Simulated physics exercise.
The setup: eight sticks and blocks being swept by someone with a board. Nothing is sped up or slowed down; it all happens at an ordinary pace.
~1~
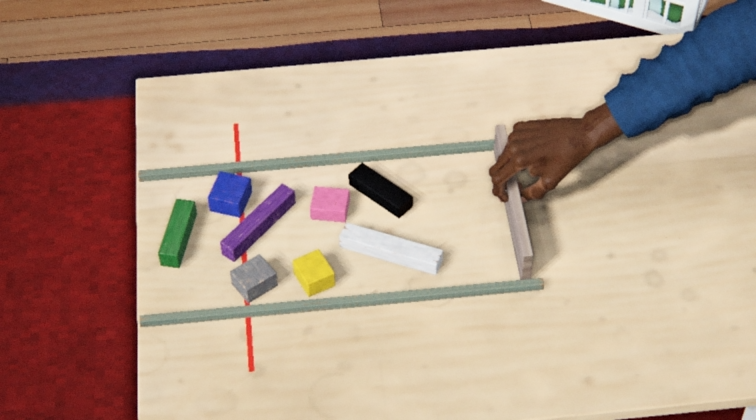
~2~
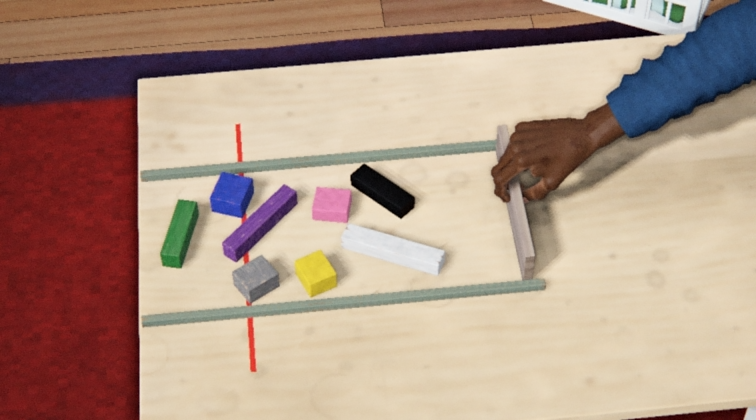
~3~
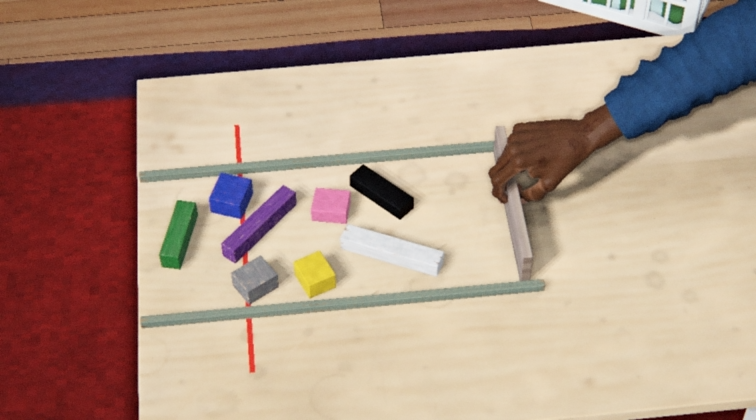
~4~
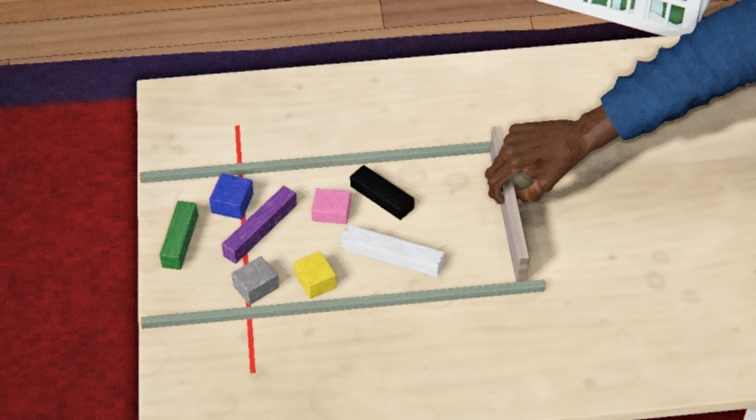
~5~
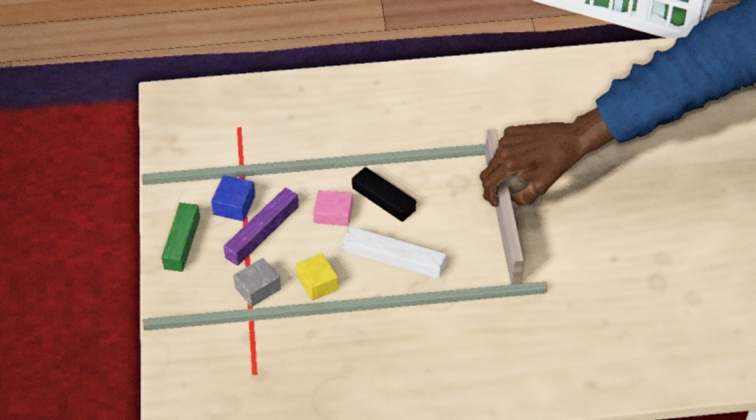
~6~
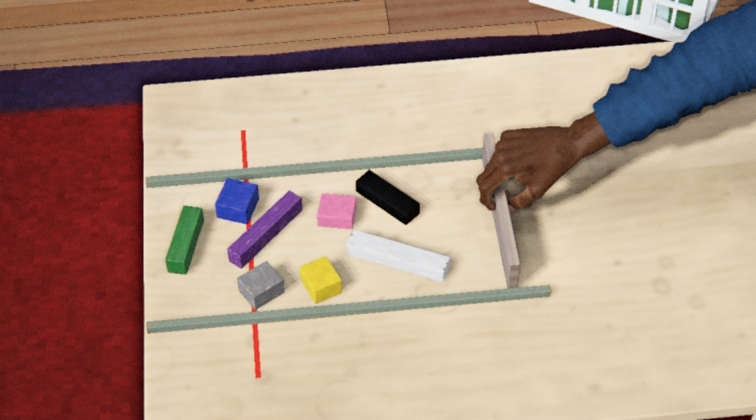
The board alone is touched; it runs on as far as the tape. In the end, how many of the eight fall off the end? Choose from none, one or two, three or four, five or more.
Final count: One or two.
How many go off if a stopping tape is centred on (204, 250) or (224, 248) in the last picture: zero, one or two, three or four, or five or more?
In order, you'd get either three or four falling, then three to four.
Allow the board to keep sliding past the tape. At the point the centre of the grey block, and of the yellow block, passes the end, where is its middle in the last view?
(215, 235) and (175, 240), more or less.
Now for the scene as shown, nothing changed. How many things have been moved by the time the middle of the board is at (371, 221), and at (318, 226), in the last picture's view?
First 3, after that 7.
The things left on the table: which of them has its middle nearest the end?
Blue block.
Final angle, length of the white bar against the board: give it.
About 40°.
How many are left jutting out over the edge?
That'd be 2.
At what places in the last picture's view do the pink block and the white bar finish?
Middles: Around (209, 219) and around (209, 259).
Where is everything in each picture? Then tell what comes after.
In the first picture, green bar (178, 233); blue block (230, 194); grey block (254, 279); board (513, 201); tape (243, 239).
In the second picture, blue block (232, 195); purple bar (261, 223).
In the third picture, grey block (255, 280); white bar (392, 250).
In the fourth picture, green bar (179, 235); pink block (331, 206).
In the fifth picture, blue block (233, 198); board (503, 206).
In the sixth picture, green bar (185, 240); blue block (237, 201); grey block (261, 285); board (500, 210); tape (250, 246).
Soon after, none off yet; green bar at rest near (185, 240); blue block at rest near (237, 201); grey block at rest near (261, 285).
Then, none off yet; green bar moved a little near (169, 237); blue block moved about its own width near (194, 196); grey block moved about its own width near (215, 293).
At rest, the number that fall off is one or two; fallen, green bar.
